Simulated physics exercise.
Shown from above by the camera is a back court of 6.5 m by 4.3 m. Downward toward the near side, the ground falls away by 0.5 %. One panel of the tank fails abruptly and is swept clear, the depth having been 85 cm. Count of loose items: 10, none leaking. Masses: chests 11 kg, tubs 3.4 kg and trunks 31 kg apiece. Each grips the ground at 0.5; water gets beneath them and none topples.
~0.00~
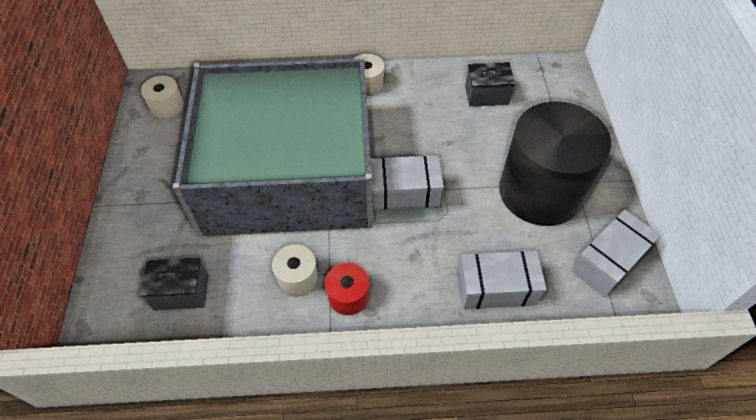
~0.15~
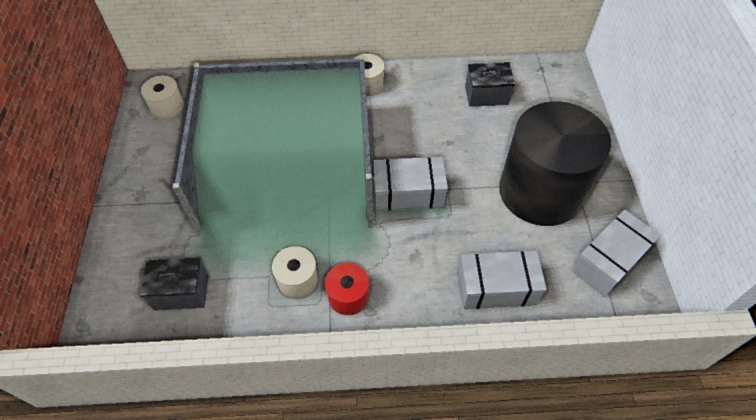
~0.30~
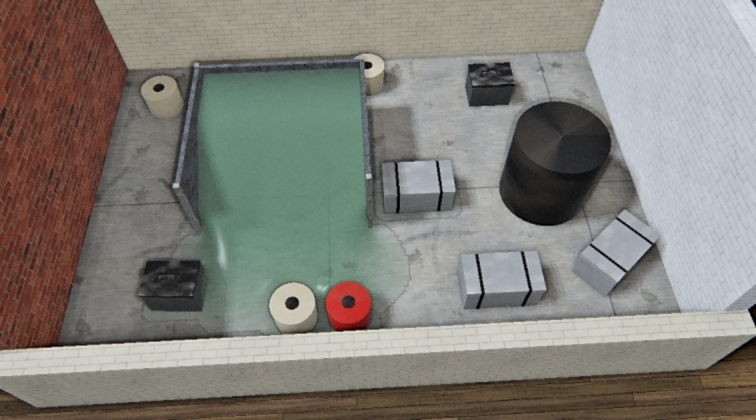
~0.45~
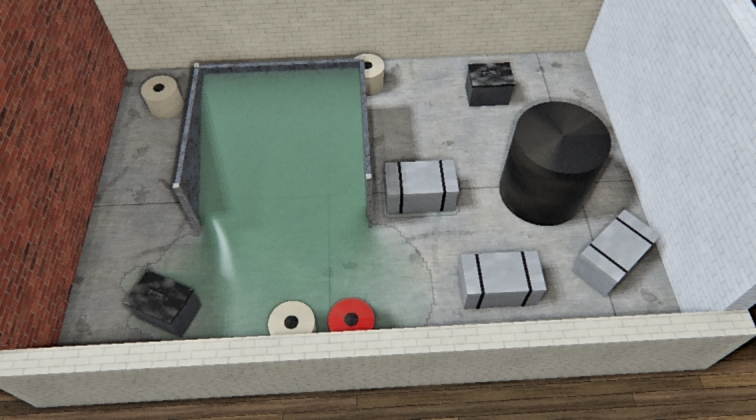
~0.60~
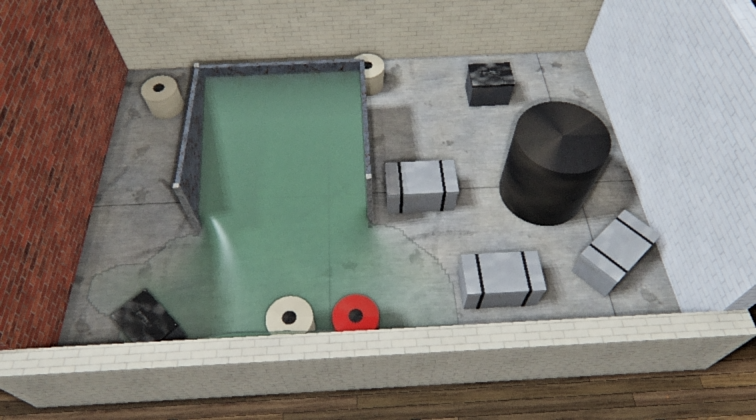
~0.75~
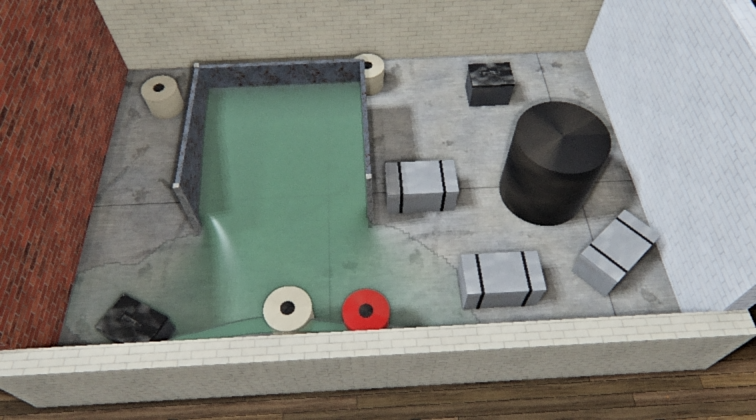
Green water pouring from a tank's open near side, pushing red and cream tubs toward the front wall and turning a black trunk.
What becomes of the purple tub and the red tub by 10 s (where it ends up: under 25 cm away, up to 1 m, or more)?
Here's what I'd expect: The purple tub is pushed a long way while the red tub is pushed a long way.
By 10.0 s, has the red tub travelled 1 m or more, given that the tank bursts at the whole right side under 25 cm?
Outcome for the red tub: It is borne far off.
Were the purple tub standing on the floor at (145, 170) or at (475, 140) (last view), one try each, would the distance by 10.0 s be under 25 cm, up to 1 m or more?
Spot one - it is swept away; spot two - it is swept away.
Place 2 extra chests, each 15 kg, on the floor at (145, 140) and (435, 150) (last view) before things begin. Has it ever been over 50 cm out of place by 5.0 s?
Beyond the mark, below the mark.
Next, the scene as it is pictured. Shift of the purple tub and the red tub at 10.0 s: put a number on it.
350 and 300 cm.
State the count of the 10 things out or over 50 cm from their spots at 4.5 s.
At that moment it comes to 8.
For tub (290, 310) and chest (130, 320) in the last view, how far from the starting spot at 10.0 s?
The first ends 250 cm from its start, the second 350 cm.
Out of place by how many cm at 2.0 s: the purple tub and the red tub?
Shifts by then: Around 0 and 200 cm.
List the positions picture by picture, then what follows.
In the first frame, the purple tub is out of sight; the red tub at (347, 282) rests on the ground; water covers 3.2 m2; 0 of 10 have shifted.
In the second frame, the purple tub is out of sight; the red tub at (347, 282), on the bottom; 4.4 m2 under water; 0 of 10 have shifted.
In the third frame, the purple tub is out of sight; the red tub at (348, 302), on the bottom, 23 cm from its start; 5.8 m2 under water; 3 of 10 have shifted.
In the fourth frame, the purple tub is out of sight; the red tub at (351, 320), on the bottom, 43 cm from its start; water covers 7.3 m2; 4 of 10 have shifted.
In the fifth frame, the purple tub is out of sight; the red tub at (356, 316), afloat, 43 cm from its start; water covers 8.1 m2; 4 of 10 have shifted.
In the sixth frame, the purple tub is out of sight; the red tub at (366, 311) floats, 46 cm from its start; water covers 8.8 m2; 4 of 10 have shifted.
After 2.0 s the purple tub is near (222, 77), 0.0 m from its start, aground; the red tub is near (560, 263), 2.2 m from its start, afloat; 2 afloat.
After 4.5 s the purple tub is near (384, 78), 2.1 m from its start, afloat; the red tub is near (672, 291), 3.2 m from its start, afloat; 8 afloat.
After 7.0 s the purple tub is near (432, 177), 3.2 m from its start, afloat; the red tub is near (619, 293), 2.7 m from its start, afloat; 10 afloat.
After 10.0 s the purple tub is near (423, 256), 3.7 m from its start, afloat; the red tub is near (632, 266), 2.9 m from its start, afloat; 10 afloat.
